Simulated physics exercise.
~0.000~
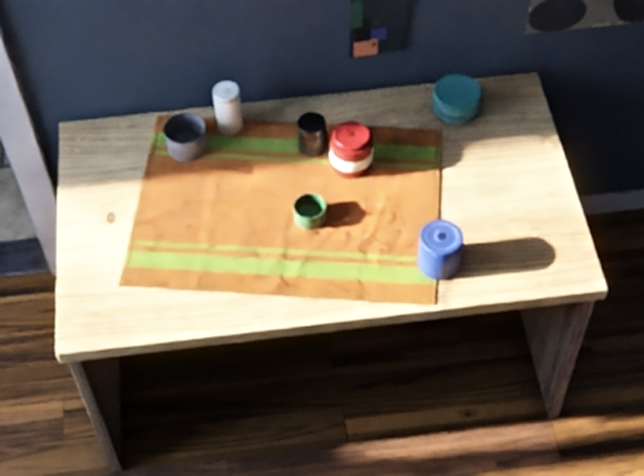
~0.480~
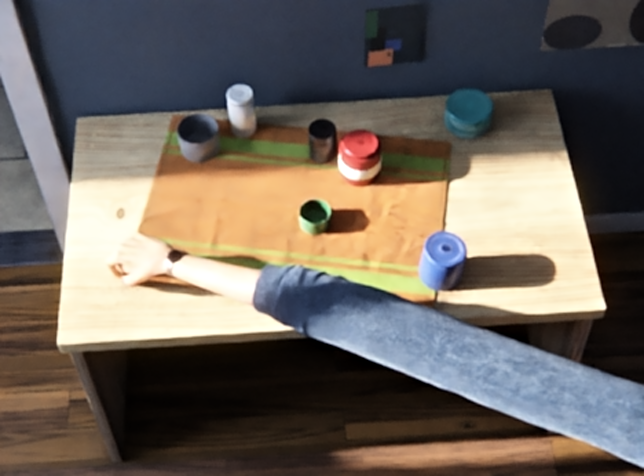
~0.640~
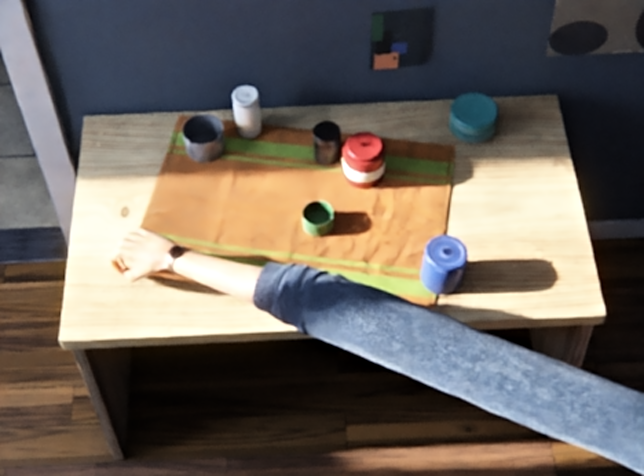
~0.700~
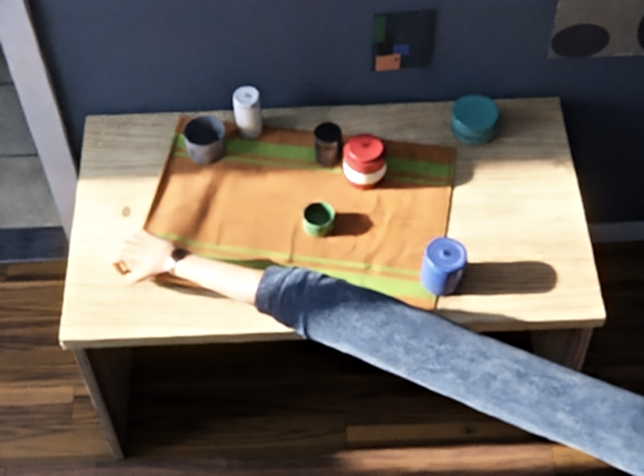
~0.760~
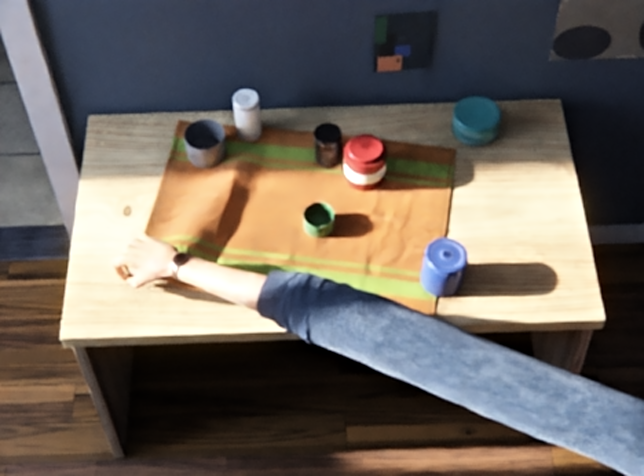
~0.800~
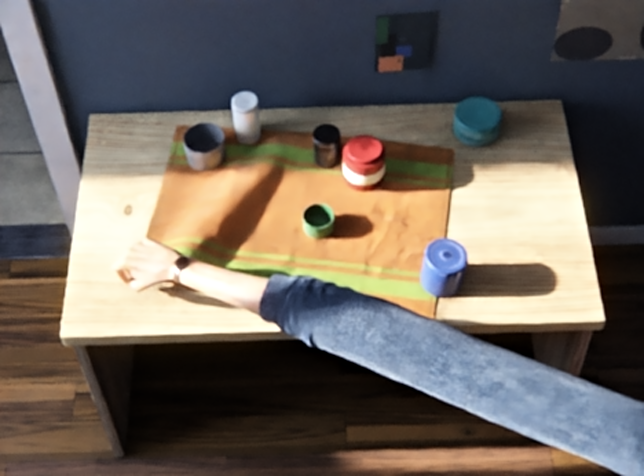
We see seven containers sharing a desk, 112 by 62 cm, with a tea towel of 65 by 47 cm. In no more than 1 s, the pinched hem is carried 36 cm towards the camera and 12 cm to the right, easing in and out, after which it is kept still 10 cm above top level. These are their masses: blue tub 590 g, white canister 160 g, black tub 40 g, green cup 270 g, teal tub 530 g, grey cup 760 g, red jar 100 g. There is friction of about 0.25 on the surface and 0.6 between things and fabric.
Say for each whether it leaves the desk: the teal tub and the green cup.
As I see it, I'd bet the teal tub never leaves the surface; I'd bet the green cup never leaves the surface.
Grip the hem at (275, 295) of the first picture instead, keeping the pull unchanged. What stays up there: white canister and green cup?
Outcome - white canister is on top, green cup is not on top.
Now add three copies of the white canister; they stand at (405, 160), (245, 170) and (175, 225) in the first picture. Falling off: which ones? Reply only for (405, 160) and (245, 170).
First keeps its place, second keeps its place.
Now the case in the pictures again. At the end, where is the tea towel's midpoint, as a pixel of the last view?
Centre in the last view: Approx. (276, 291).
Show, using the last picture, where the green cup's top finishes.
Somewhere around (305, 283) is where it ends up.
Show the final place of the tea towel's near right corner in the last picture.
(464, 319) or thereabouts.
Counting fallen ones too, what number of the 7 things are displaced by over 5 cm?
The answer is 5 of them.
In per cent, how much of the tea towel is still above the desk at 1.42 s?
Roughly 80%.
By 1.0 s, 100 % of the tea towel is still over the top; green cup 4 cm off its start, grey cup 12 cm off its start, white canister 10 cm off its start.
By 1.2 s, 90 % of the tea towel is still over the top; green cup 10 cm off its start, grey cup 23 cm off its start, white canister 21 cm off its start.
By 1.4 s, 80 % of the tea towel is still over the top; green cup 15 cm off its start at (306, 271), grey cup 33 cm off its start at (167, 245), white canister 31 cm off its start at (192, 195).
By 1.6 s, 70 % of the tea towel is still over the top; green cup 18 cm off its start, grey cup 37 cm off its start, white canister 35 cm off its start.
By 3.2 s, 70 % of the tea towel is still over the top; green cup 18 cm off its start at (305, 283), teal tub 0 cm off its start at (479, 113), grey cup 37 cm off its start at (163, 262), white canister 35 cm off its start at (186, 211).
